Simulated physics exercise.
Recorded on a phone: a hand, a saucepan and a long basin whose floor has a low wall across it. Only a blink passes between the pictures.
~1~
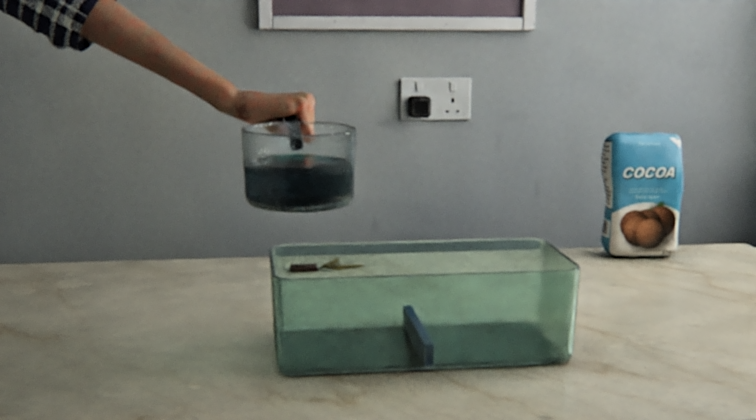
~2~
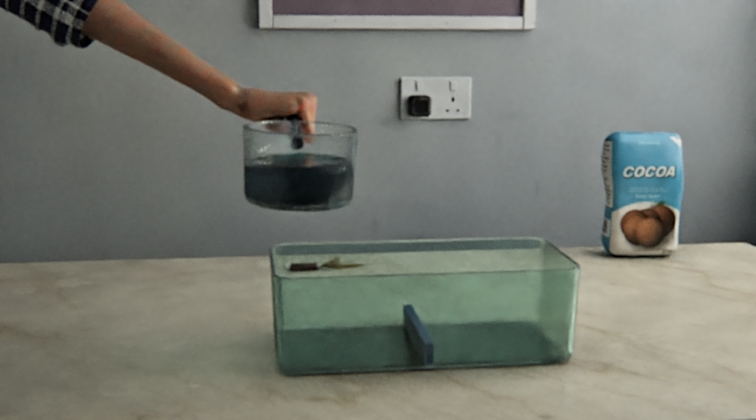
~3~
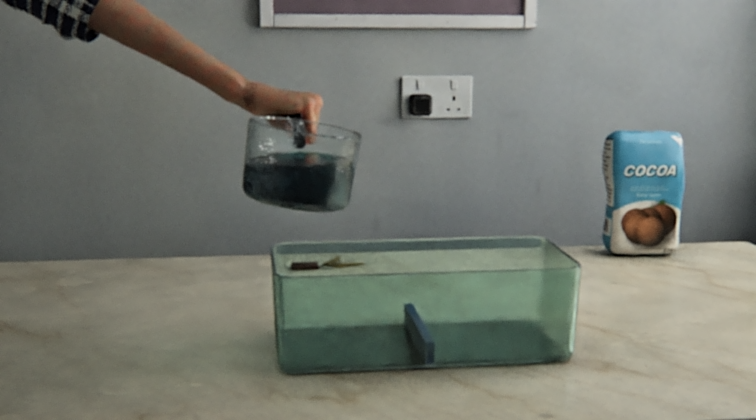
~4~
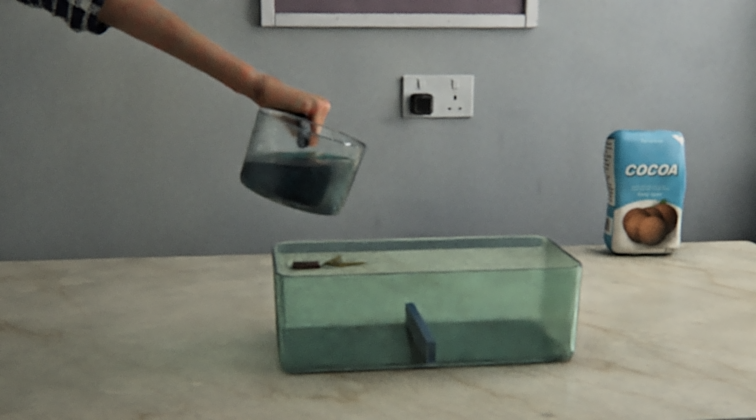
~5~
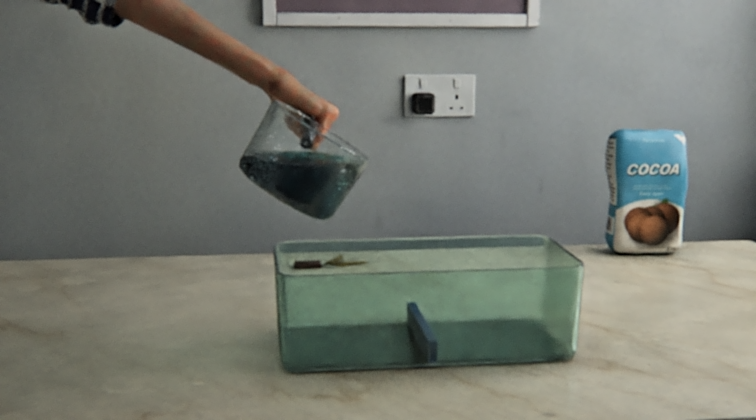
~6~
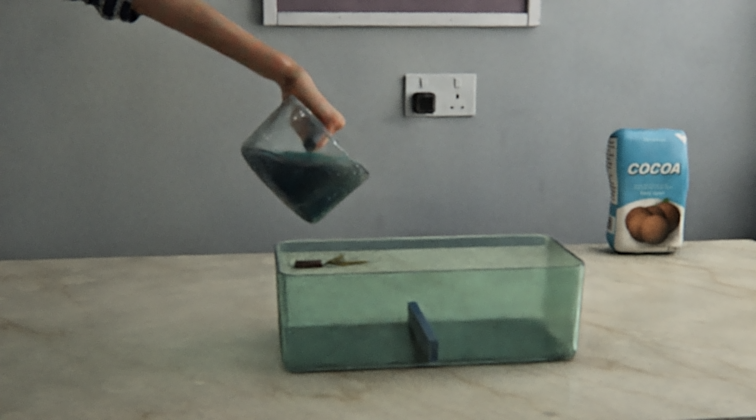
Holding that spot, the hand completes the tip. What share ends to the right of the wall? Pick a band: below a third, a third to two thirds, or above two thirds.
Below a third.
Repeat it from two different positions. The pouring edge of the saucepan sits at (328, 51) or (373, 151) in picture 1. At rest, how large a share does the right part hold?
It comes to 10 % the first time and 30 % the second.
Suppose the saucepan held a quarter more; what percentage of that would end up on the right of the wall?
Close to 20 per cent, more or less.
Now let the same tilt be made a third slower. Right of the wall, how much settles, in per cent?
It comes to near 15 per cent.
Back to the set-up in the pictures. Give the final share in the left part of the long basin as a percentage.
I'd estimate around 90 per cent.
A moment on, the saucepan is tipped on its side and 44 per cent is still to pour, 23 is left of the wall and 0 right of it.
Next, the saucepan is tipped on its side and 18 per cent is still to pour, 67 is left of the wall and 4 right of it.
Then the saucepan is tipped on its side and 7 per cent is still to pour, 81 is left of the wall and 5 right of it.
Later the saucepan is tipped on its side and 2 per cent is still to pour, 87 is left of the wall and 7 right of it.
Finally, 89 per cent lies left of the wall, 9 right of it and 3 outside.
